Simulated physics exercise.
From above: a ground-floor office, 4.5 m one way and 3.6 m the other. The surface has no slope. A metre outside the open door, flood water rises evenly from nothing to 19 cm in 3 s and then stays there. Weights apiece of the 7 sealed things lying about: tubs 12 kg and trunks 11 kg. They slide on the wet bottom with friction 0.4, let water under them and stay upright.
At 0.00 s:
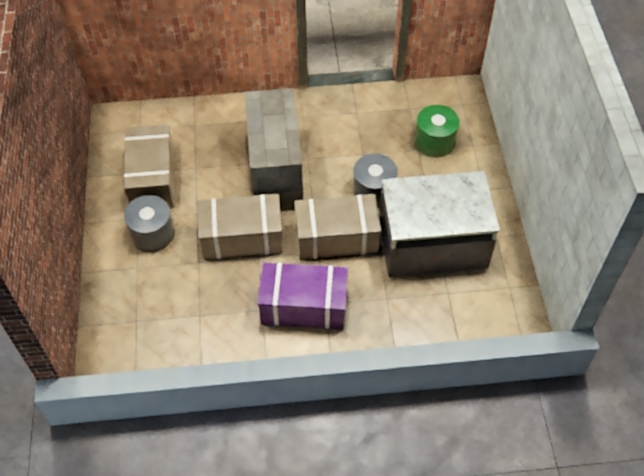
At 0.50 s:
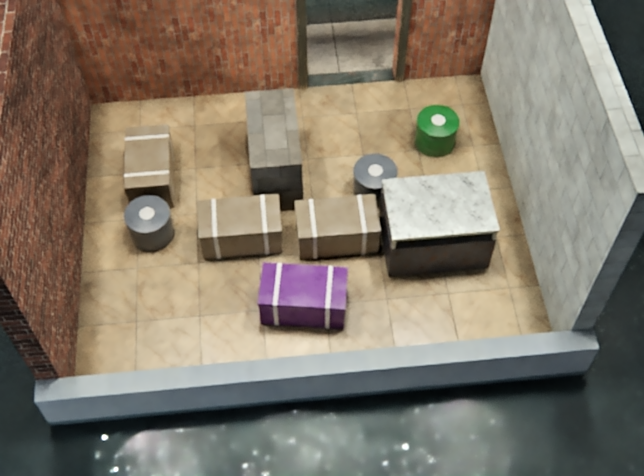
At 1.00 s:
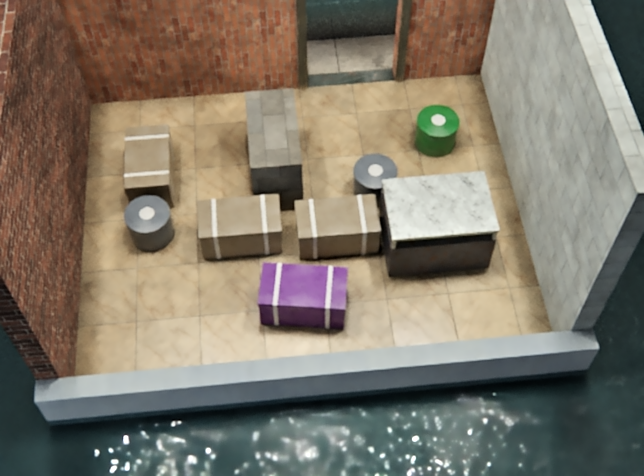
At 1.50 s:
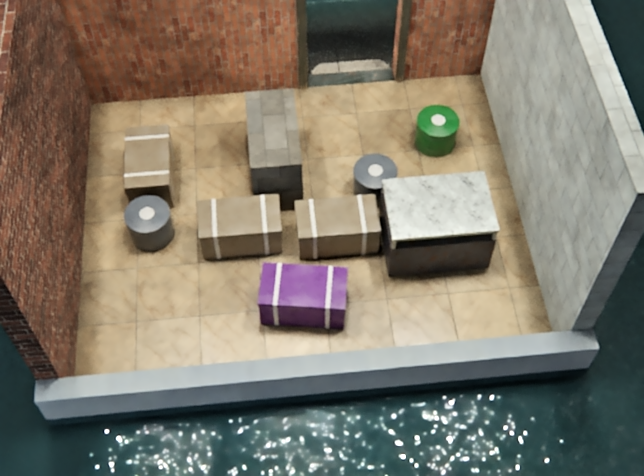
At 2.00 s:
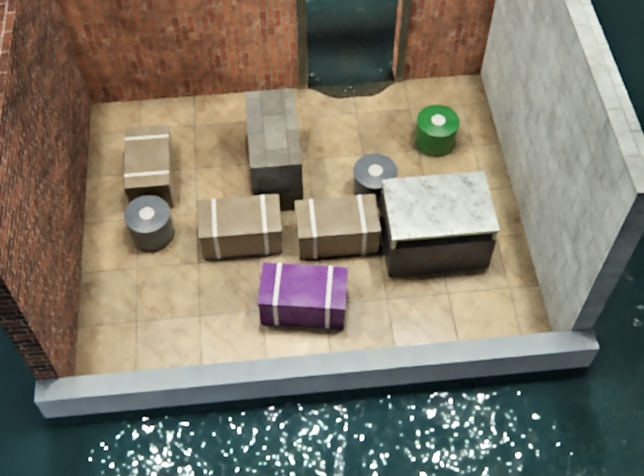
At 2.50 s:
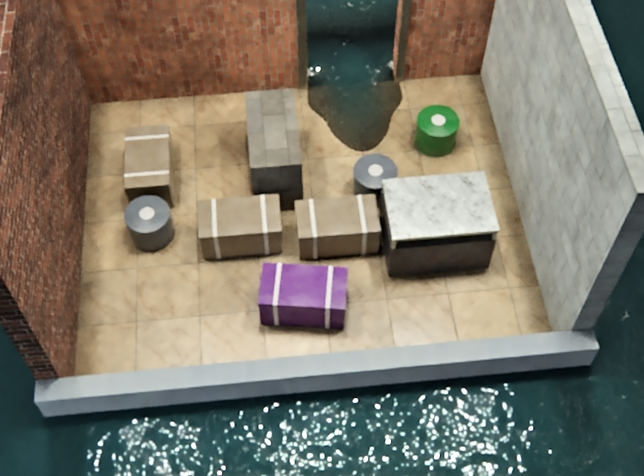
A ground-floor office with a tiled floor, brick and pale walls and an open doorway at the back is seen from above by a still camera. A purple trunk sits in front of tan trunks, grey tubs, a grey cabinet and a marble-topped counter, with a green tub at right. Dark, glinting water covers the ground outside, then spreads through the doorway across the floor, while the objects stay still.
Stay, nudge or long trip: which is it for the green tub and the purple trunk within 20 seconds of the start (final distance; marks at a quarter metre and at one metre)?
Green tub is nudged along, purple trunk travels far.
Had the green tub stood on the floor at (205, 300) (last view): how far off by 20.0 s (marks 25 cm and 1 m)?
It travels far.
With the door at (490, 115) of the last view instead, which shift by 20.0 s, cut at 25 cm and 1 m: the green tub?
In that case the green tub travels far.
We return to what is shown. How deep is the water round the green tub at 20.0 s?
About 15 cm.
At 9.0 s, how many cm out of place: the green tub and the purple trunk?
About 60 and 100 cm.
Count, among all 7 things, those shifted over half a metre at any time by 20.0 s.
7 of them.
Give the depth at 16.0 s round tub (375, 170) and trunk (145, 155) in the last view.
Roughly 7 and 9 cm.
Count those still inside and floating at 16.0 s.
I count 7.
After 4.0 s the green tub is near (440, 122), 0.0 m from its start, aground; the purple trunk is near (303, 285), 0.0 m from its start, aground; 0 afloat.
After 9.0 s the green tub is near (463, 84), 0.6 m from its start, afloat; the purple trunk is near (215, 342), 1.0 m from its start, afloat; 4 afloat.
After 16.0 s the green tub is near (471, 89), 0.6 m from its start, afloat; the purple trunk is near (107, 106), 3.0 m from its start, afloat; 7 afloat.
After 20.0 s the green tub is near (443, 158), 0.6 m from its start, afloat; the purple trunk is near (223, 123), 2.1 m from its start, afloat; 7 afloat.
